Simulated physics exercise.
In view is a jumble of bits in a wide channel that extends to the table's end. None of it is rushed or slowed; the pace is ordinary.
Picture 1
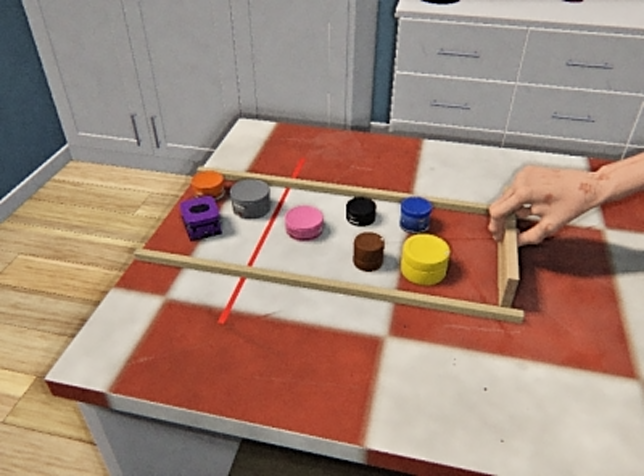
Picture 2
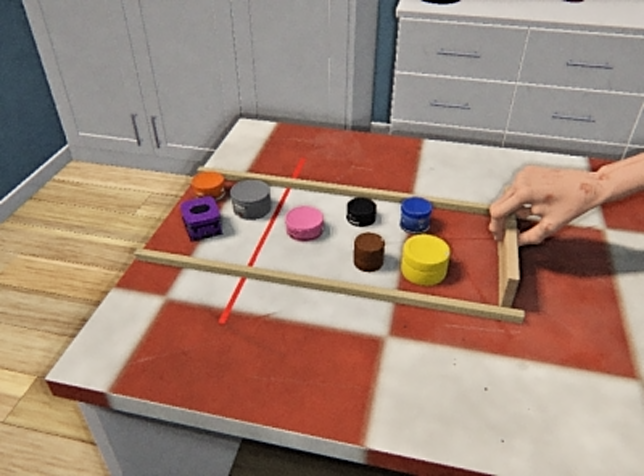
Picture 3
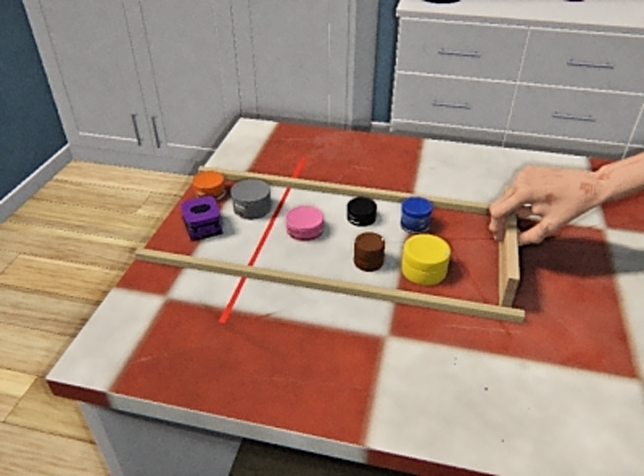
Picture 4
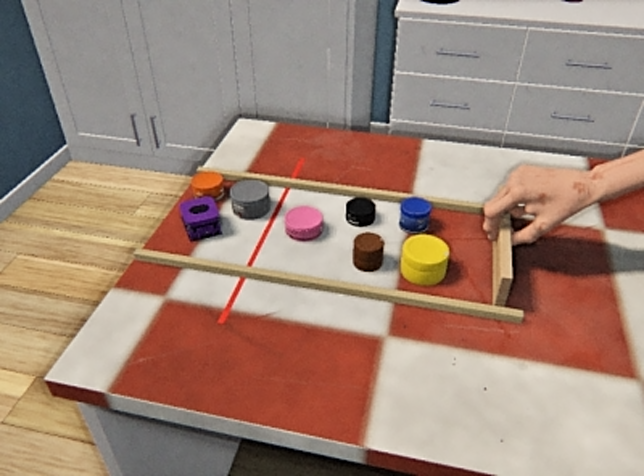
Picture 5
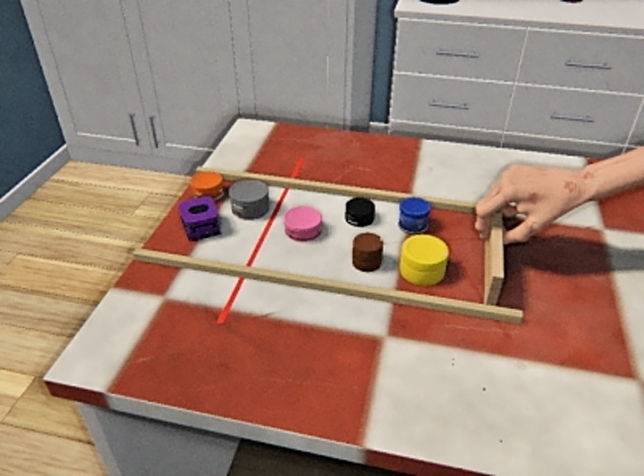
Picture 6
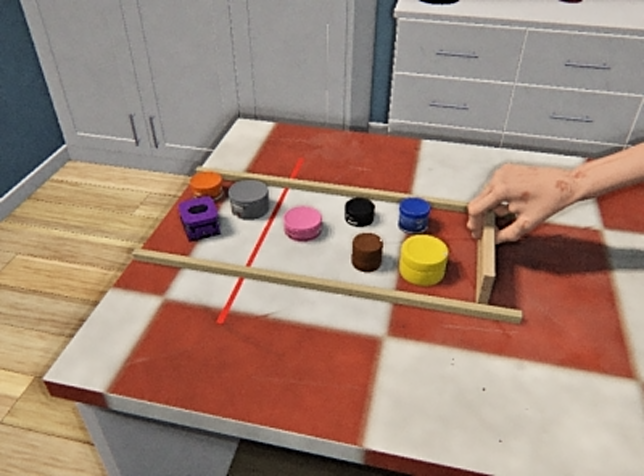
The clip opens on small colourful containers scattered between two wooden rails on a red-and-white checked tabletop, with a hand gripping an upright board at the right. At first almost nothing moves; then the hand slides the board slightly left between the rails, while the containers stay in place.
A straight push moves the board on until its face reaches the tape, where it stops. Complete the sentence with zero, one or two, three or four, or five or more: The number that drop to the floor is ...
The number that drop to the floor is zero.
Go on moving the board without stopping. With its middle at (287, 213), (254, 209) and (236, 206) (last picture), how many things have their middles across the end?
First 0, then 0, finally 1.
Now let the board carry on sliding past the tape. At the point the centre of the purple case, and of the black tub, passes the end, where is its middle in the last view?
With the purple case it sits around (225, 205), with the black tub around (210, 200).
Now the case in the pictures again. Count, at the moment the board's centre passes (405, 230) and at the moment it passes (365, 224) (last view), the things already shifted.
In order, the tallies are 3 and 4.
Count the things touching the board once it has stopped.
I count 3 of them.
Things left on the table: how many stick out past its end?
Number: 0.
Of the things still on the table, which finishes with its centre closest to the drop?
It would be the orange tin, I'd say.
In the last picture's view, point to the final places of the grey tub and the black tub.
The first comes to rest at (223, 199), and the second at (243, 185).
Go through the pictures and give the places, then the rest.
The first picture shows orange tin (208, 187); purple case (201, 218); grey tub (251, 200); board (507, 244); tape (269, 226).
The second picture shows purple case (202, 219); blue tin (416, 216).
The third picture shows grey tub (252, 199); brown lid (369, 252).
The fourth picture shows orange tin (208, 187); board (501, 243).
The fifth picture shows purple case (200, 219); pink tub (303, 224).
The sixth picture shows orange tin (207, 187); purple case (200, 219); grey tub (250, 200); board (486, 242); tape (268, 226).
Soon after, none off yet; orange tin at rest near (207, 187); purple case at rest near (200, 219); grey tub at rest near (250, 200).
Then, none off yet; orange tin at rest near (207, 187); purple case at rest near (200, 219); grey tub moved a little near (239, 199).
At rest, the number that fall off is zero.
